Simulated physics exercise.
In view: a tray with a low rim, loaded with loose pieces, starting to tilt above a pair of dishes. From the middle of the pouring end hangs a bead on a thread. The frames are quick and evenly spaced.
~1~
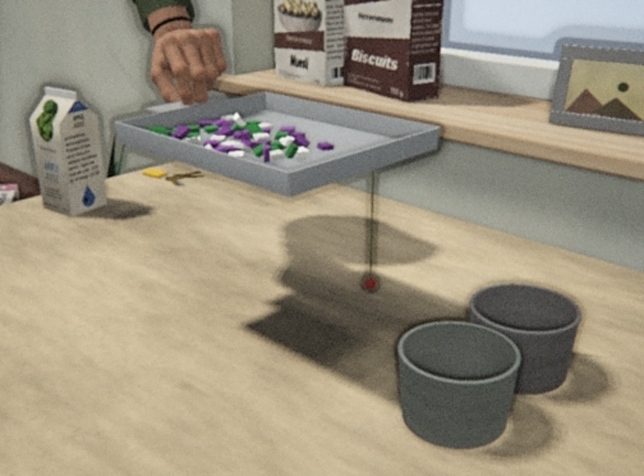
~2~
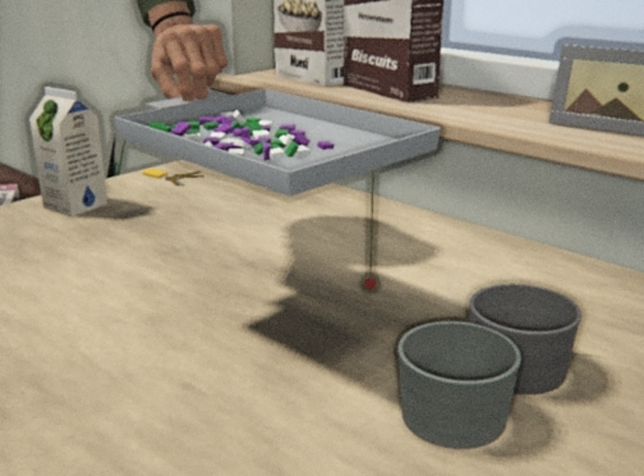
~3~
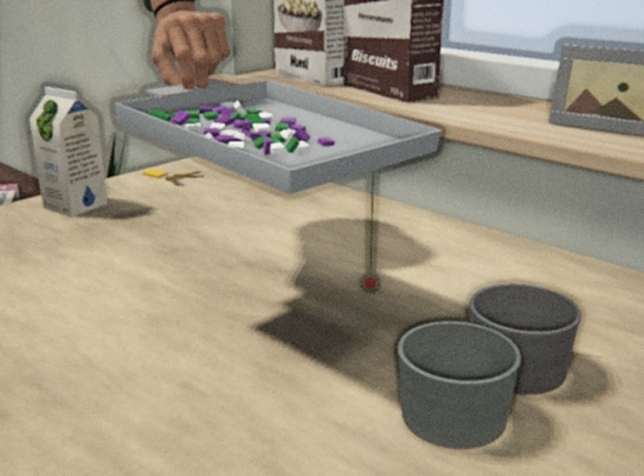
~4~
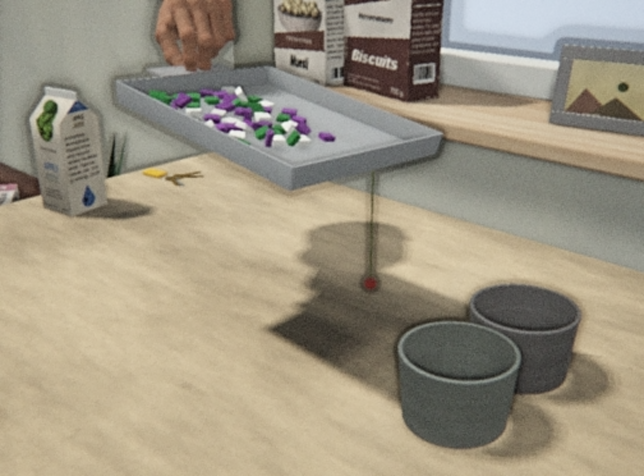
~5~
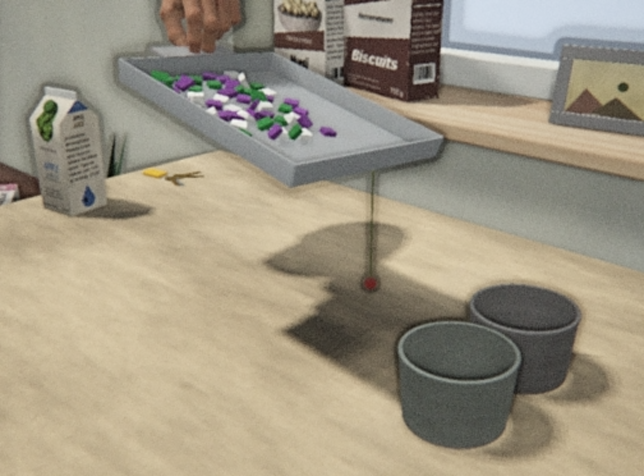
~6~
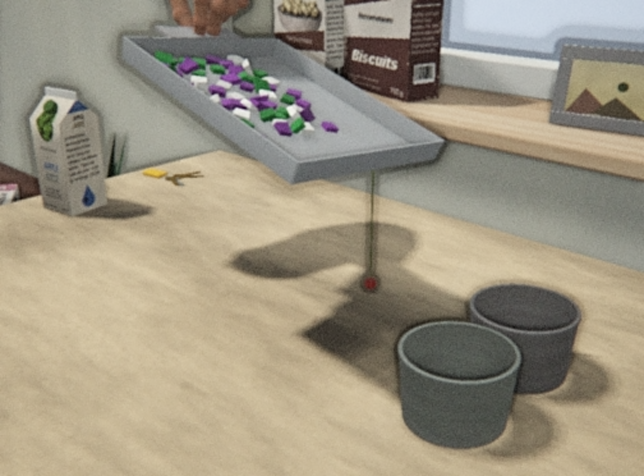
In the video, a hand raises the far end of a gray tray of purple, green and white pieces above a table with two dark cups, steadily steepening its slant, while a red bead hangs from the near end.
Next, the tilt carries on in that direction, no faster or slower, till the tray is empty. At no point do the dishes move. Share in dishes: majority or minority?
Minority.
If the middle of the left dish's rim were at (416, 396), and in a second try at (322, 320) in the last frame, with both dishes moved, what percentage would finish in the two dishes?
0 and 40 %.
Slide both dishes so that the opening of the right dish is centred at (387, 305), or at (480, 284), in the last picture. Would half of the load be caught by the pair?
First shift, a minority share; second shift, a majority share.
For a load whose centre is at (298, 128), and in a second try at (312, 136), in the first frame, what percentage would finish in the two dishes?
Estimate: 0 % first, 0 % second.
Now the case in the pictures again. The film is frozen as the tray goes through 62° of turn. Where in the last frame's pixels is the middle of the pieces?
(388, 138).
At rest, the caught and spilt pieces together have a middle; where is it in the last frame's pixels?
About (444, 346).
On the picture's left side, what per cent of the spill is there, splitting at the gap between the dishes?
Estimate: Near 90 per cent.
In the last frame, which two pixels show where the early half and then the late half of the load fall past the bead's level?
(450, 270), then (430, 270).
Just after the last frame, tray tipped steeply; every one on the tray.
A moment on, tray tipped past a quarter turn; the larger part on the tray; roughly a quarter outside both.
Further on, tray tipped past a quarter turn; about a tenth in the left dish; just a few in the right dish; the larger part outside both.
When it is over, tray tipped past a quarter turn; about a tenth in the left dish; just a few in the right dish; the larger part outside both.
